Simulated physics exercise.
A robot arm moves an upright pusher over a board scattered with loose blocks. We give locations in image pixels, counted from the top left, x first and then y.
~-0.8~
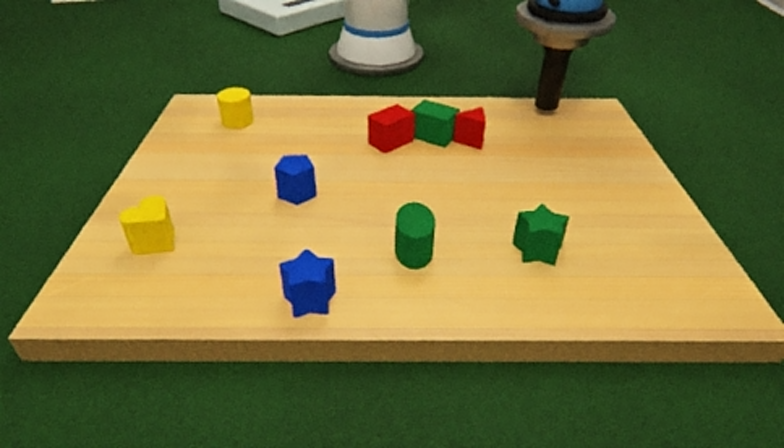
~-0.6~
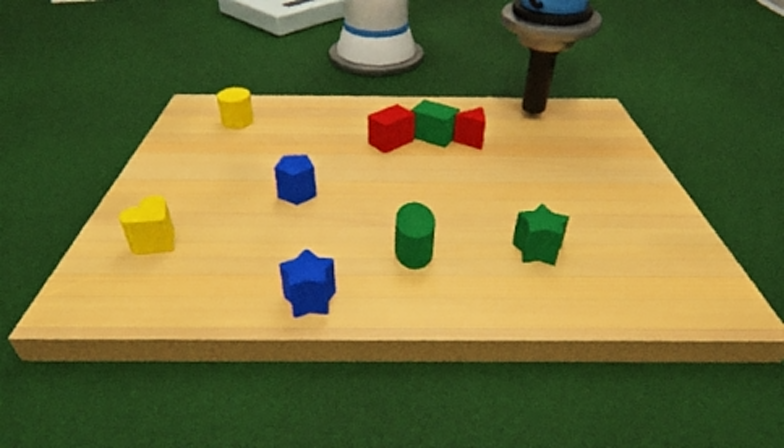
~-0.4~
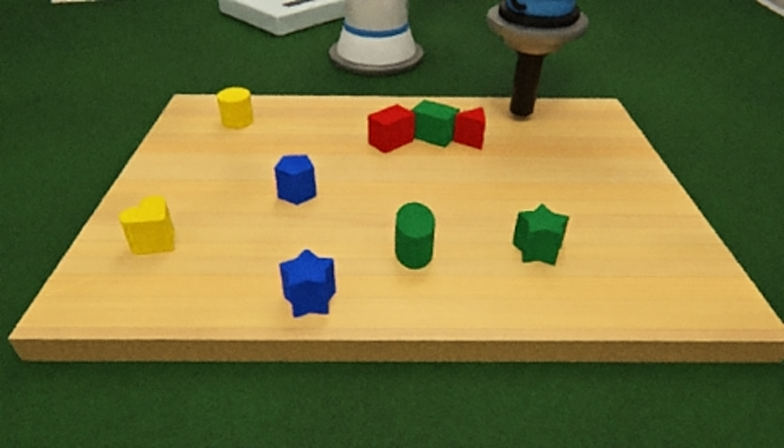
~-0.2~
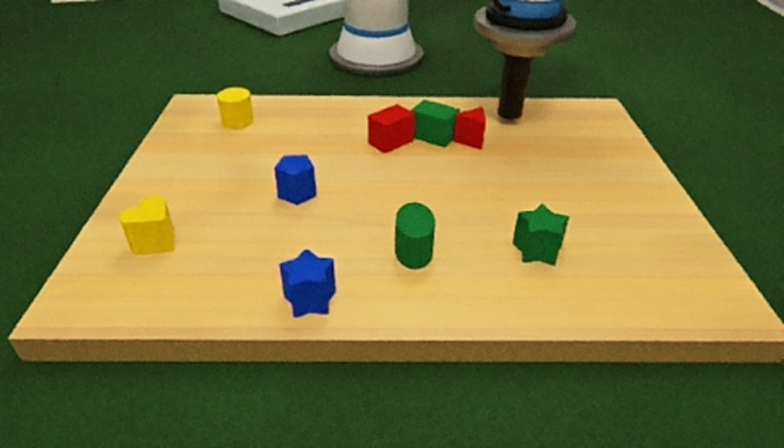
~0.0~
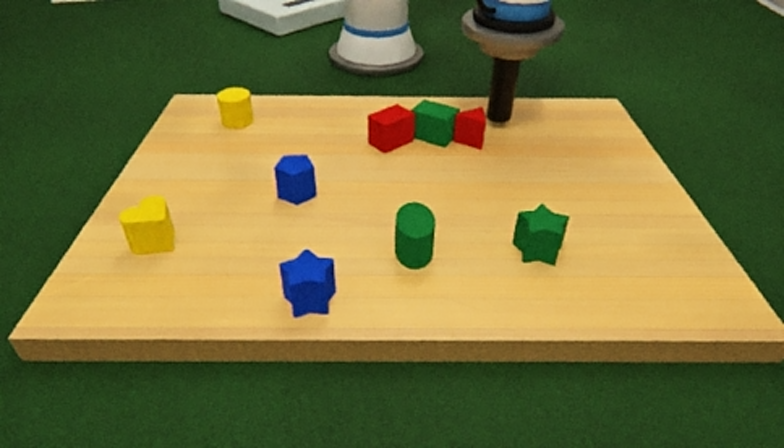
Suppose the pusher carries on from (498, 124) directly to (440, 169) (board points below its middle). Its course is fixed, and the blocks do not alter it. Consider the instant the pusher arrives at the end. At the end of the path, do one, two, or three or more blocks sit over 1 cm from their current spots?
One block, no more.
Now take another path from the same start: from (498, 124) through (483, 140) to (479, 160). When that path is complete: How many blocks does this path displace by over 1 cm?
Only one block.
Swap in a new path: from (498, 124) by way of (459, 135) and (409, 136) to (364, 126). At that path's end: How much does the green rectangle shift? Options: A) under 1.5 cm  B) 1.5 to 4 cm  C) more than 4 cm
Choice C: More than 4 cm.
The first path, step by step. One third of the way, pusher at (481, 131); red triangular piece at (466, 121).
Two thirds of the way, pusher at (462, 146); red triangular piece at (449, 134), turned 45° anticlockwise.
At the end, pusher at (441, 162); green rectangle not moved; red triangular piece at (428, 151), turned 50° anticlockwise.
